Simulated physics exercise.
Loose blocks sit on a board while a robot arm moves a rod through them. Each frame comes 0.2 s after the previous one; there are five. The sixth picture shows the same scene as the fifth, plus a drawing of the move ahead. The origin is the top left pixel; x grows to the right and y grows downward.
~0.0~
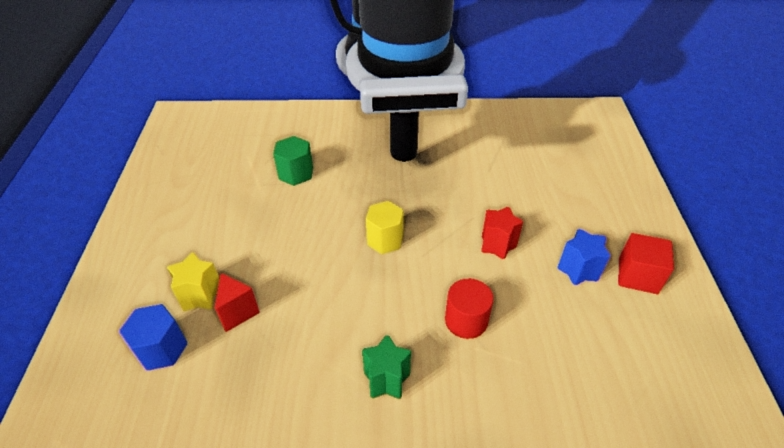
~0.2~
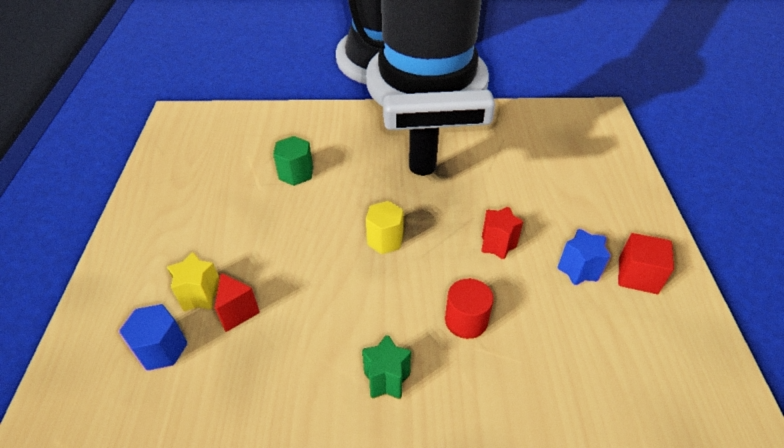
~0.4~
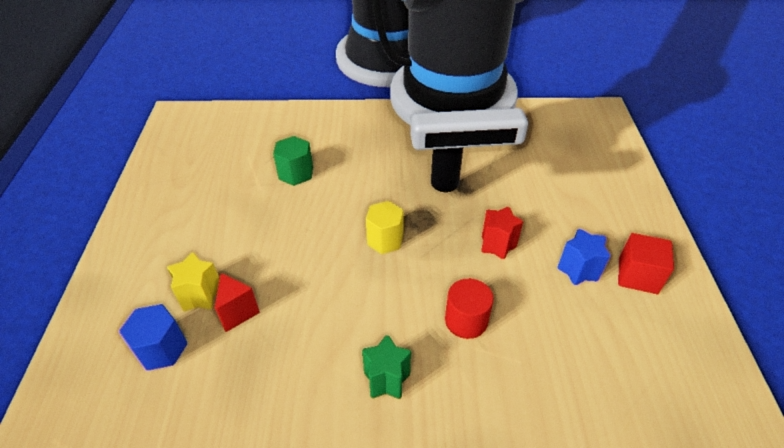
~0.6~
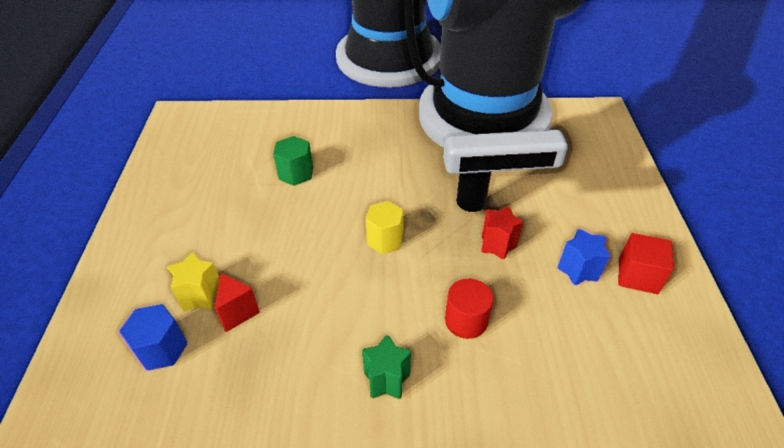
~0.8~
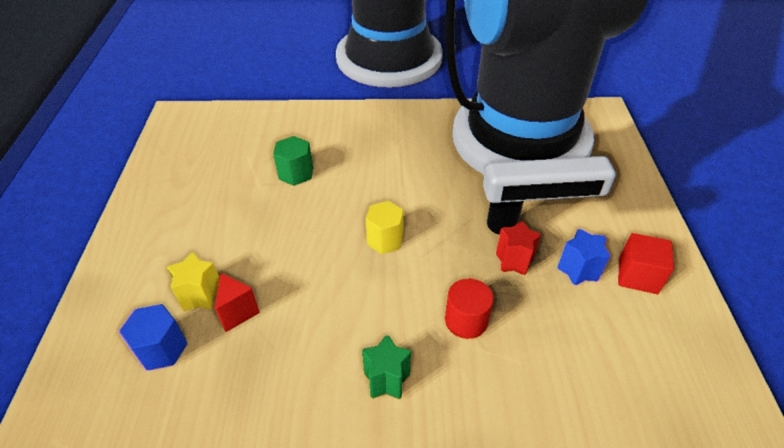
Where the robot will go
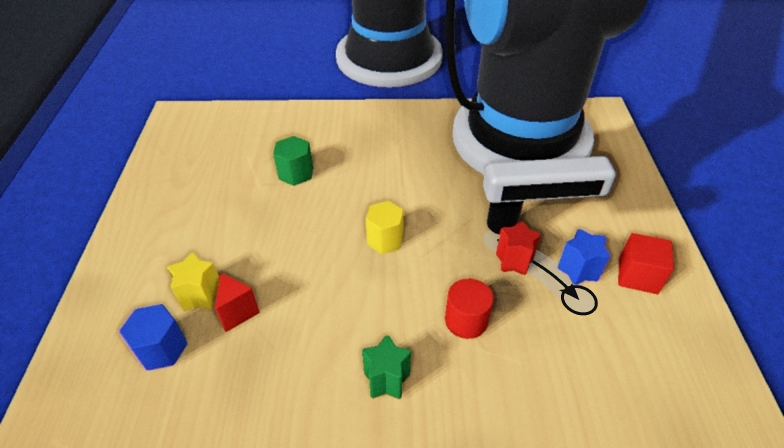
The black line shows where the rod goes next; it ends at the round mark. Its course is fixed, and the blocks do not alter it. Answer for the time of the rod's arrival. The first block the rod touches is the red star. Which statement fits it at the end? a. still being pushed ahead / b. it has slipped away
b
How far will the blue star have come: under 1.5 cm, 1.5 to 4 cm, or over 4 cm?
Of the three bands, it's 1.5 to 4 cm.
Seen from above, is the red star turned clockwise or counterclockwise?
It twists with the clock when seen from above.
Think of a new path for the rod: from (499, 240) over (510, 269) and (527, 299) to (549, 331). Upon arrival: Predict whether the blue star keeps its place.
The blue star will stay where it is.
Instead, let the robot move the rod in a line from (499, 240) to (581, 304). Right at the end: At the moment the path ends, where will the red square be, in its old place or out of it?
The block you're asking about stays where it is.
Path on the board, from (499, 240) through (526, 257) and (554, 276) to (579, 300).
On the path given first. Halfway along, rod at (546, 251); red star at (556, 266), turned 25° clockwise.
At the end, rod at (586, 285); red star at (572, 295), turned 70° clockwise; blue star at (610, 253), turned 65° anticlockwise; red square in place.
